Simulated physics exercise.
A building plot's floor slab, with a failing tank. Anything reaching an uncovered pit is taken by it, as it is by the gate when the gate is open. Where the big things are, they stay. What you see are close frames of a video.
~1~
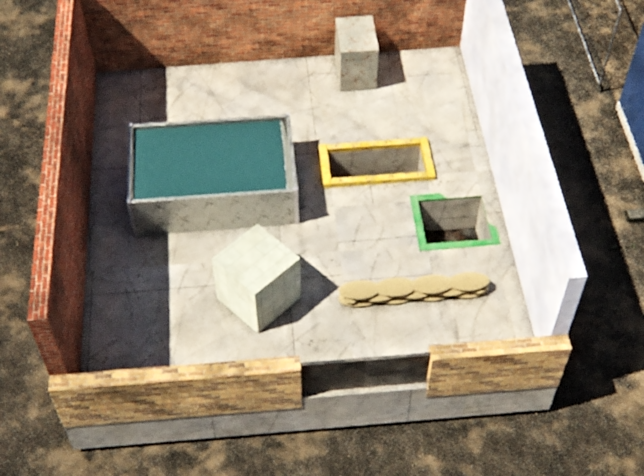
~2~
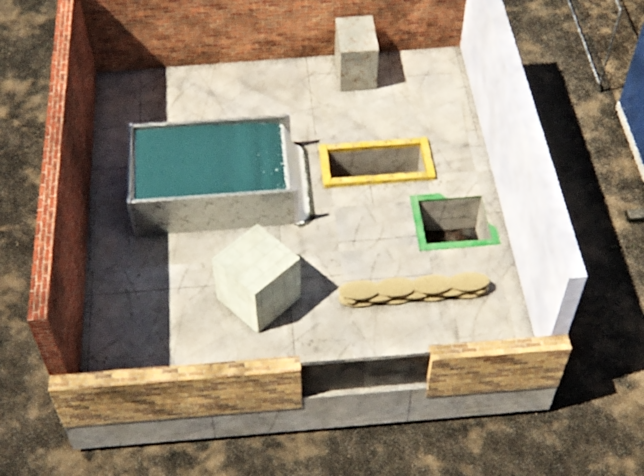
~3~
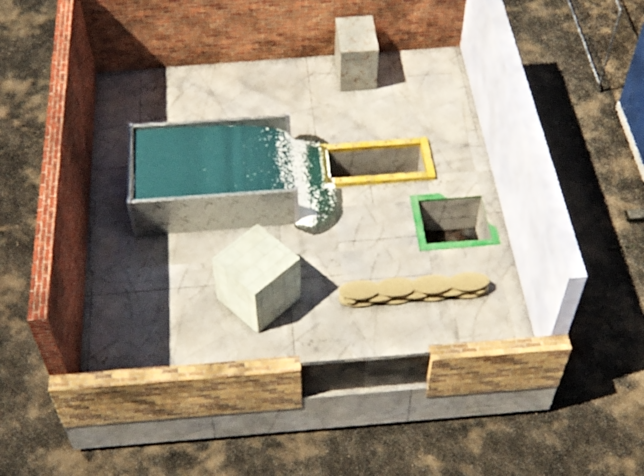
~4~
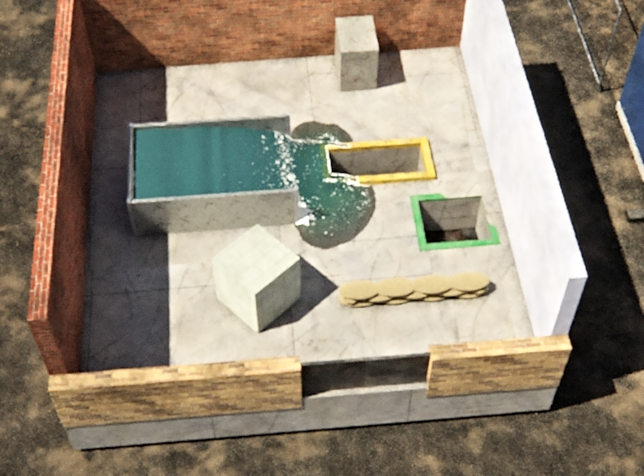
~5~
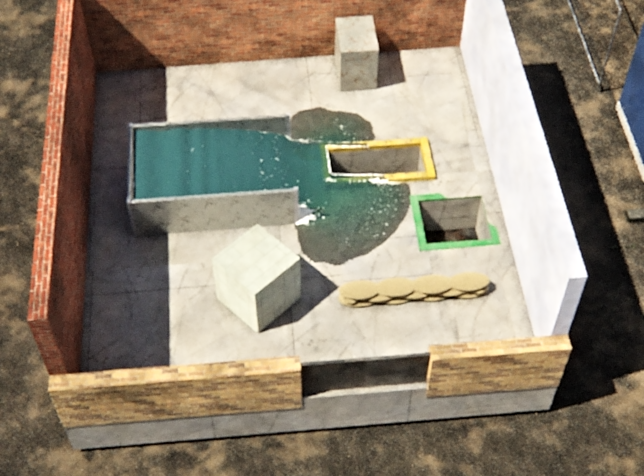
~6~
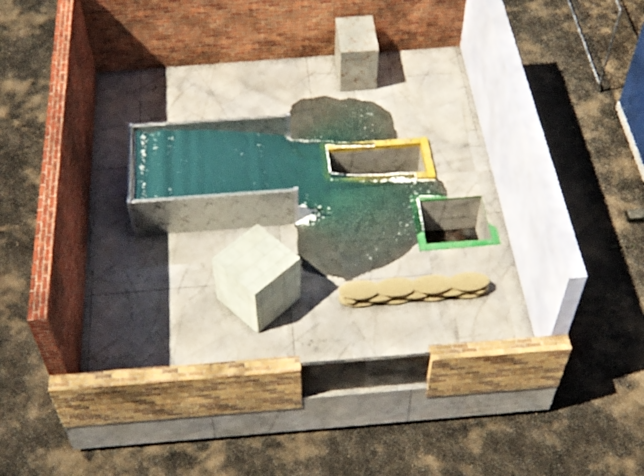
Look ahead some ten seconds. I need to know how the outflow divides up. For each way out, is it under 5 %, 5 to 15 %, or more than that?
In the end the gate pulls in barely a drop - beneath five per cent, the yellow pit pulls in a good deal - past fifteen per cent, the green pit pulls in a good deal - past fifteen per cent.
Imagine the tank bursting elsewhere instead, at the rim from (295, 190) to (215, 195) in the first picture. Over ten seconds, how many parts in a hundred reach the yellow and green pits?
The yellow pit gets 0 per cent and the green pit 20 per cent.
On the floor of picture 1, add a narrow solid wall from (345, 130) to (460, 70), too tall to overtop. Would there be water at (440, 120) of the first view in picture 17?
My call: Swamped.
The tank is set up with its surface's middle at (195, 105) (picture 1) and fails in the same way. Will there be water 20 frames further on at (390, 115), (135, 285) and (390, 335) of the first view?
In order: Inundated, then unflooded, then unflooded.
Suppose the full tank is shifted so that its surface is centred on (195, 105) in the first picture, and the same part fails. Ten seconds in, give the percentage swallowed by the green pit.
I'd put the green pit at 20 per cent of the whole.
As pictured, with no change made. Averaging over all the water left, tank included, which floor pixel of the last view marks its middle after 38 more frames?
I'd say near (314, 181).
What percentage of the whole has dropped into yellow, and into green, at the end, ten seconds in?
Estimated: 20 per cent and 34 per cent respectively.
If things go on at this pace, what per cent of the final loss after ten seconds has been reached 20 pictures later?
Estimated share: Close to 65 %.
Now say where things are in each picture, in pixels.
In the first picture, the open tank at (211, 160) is whole and still.
In the second picture, the front is at (299, 147), out from the gap at (291, 176).
In the third picture, the front is at (316, 140), out from the gap at (291, 177).
In the fourth picture, the front is at (332, 128), out from the gap at (291, 178).
In the fifth picture, water pours out at (291, 178) and has run to (405, 202).
In the sixth picture, water pours out at (291, 178) and has run to (441, 196).
A moment on, water covers 25 % of the floor; the gate 0 %, the yellow pit 9 %, the green pit 4 %.
Next, water covers 30 % of the floor; the gate 0 %, the yellow pit 15 %, the green pit 10 %.
Then, water covers 45 % of the floor; the gate 0 %, the yellow pit 19 %, the green pit 18 %.
Later, water covers 65 % of the floor; the gate 0 %, the yellow pit 20 %, the green pit 27 %.
In the end, water covers 85 % of the floor; the gate 0 %, the yellow pit 20 %, the green pit 35 %.
